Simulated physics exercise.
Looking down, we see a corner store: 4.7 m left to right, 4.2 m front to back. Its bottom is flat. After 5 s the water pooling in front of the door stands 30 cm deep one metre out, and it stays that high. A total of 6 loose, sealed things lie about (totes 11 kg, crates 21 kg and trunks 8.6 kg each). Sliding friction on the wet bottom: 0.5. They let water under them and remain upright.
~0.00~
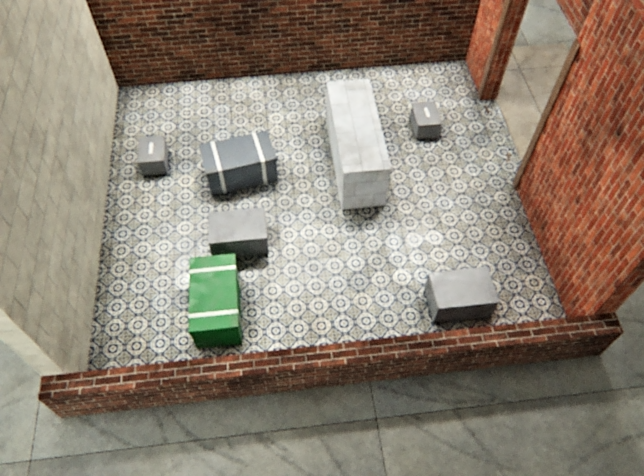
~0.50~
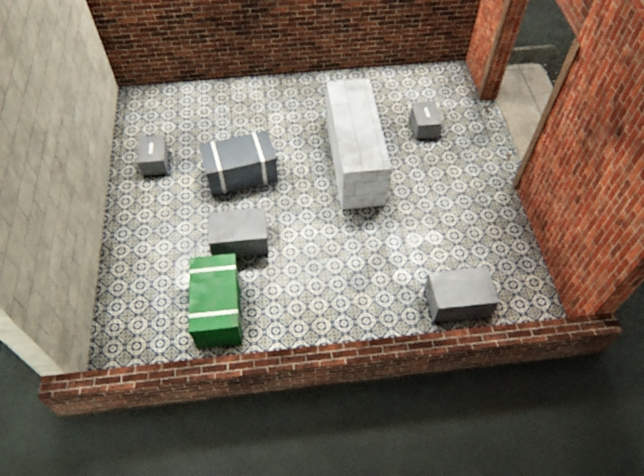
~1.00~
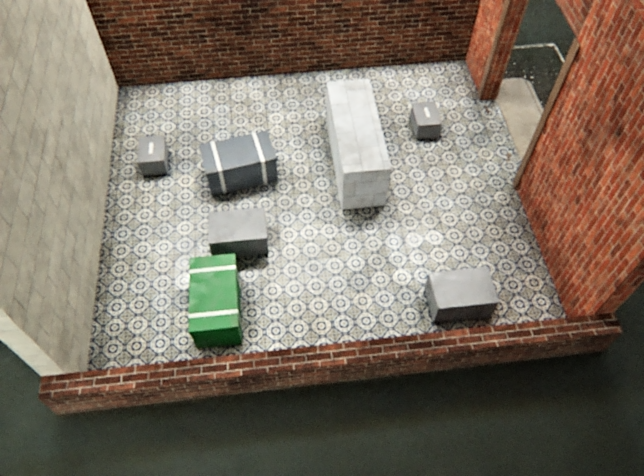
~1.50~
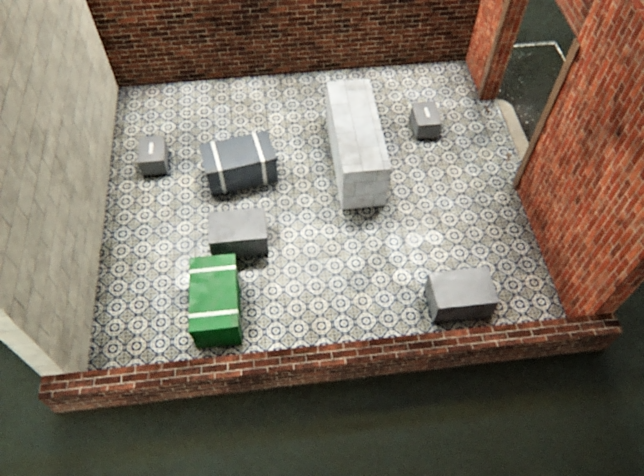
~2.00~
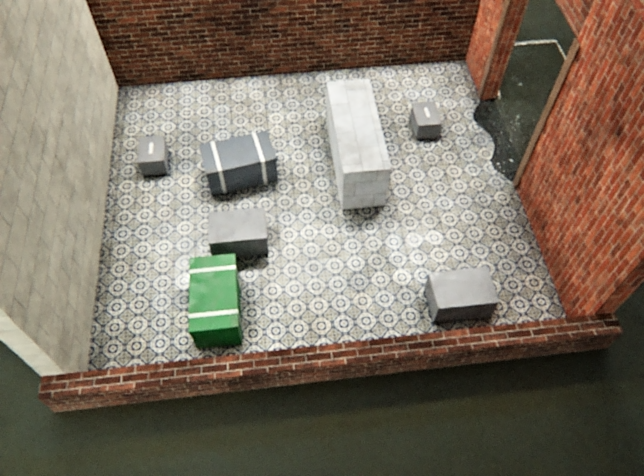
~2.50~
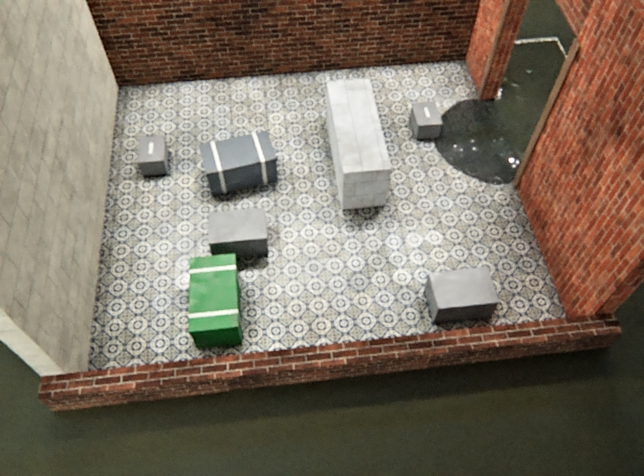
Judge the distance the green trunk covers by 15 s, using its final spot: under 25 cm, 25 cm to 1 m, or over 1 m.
The move is medium.
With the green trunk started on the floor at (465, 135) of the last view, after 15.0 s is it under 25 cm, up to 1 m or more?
Outcome - it ends up well away.
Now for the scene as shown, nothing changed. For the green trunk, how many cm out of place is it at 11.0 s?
Roughly 40 cm.
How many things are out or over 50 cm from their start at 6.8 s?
At that time I count 1.
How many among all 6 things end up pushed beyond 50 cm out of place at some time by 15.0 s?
I make that 6.
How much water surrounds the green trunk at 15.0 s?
The depth there is around 14 cm.
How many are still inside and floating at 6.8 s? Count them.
The number is 0.
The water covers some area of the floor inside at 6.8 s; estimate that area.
I'd estimate close to 14 m2.
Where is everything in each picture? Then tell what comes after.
The green trunk at (213, 291) rests on the ground; water covers 0.0 m2; 0 of 6 have shifted, in the first frame.
The green trunk at (213, 291), on the bottom; 0.0 m2 under water; 0 of 6 have shifted, in the second frame.
The green trunk at (213, 291), on the bottom; water covers 0.0 m2; 0 of 6 have shifted, in the third frame.
The green trunk at (213, 291) rests on the ground; water covers 0.0 m2; 0 of 6 have shifted, in the fourth frame.
The green trunk at (213, 291), on the bottom; water covers 0.1 m2; 0 of 6 have shifted, in the fifth frame.
The green trunk at (213, 291) rests on the ground; water covers 0.8 m2; 0 of 6 have shifted, in the sixth frame.
After 3.5 s the green trunk is near (213, 291), 0.0 m from its start, aground; 0 afloat.
After 6.8 s the green trunk is near (202, 287), 0.1 m from its start, aground; 0 afloat.
After 11.0 s the green trunk is near (203, 253), 0.4 m from its start, afloat; 5 afloat.
After 15.0 s the green trunk is near (238, 236), 0.6 m from its start, afloat; 6 afloat.
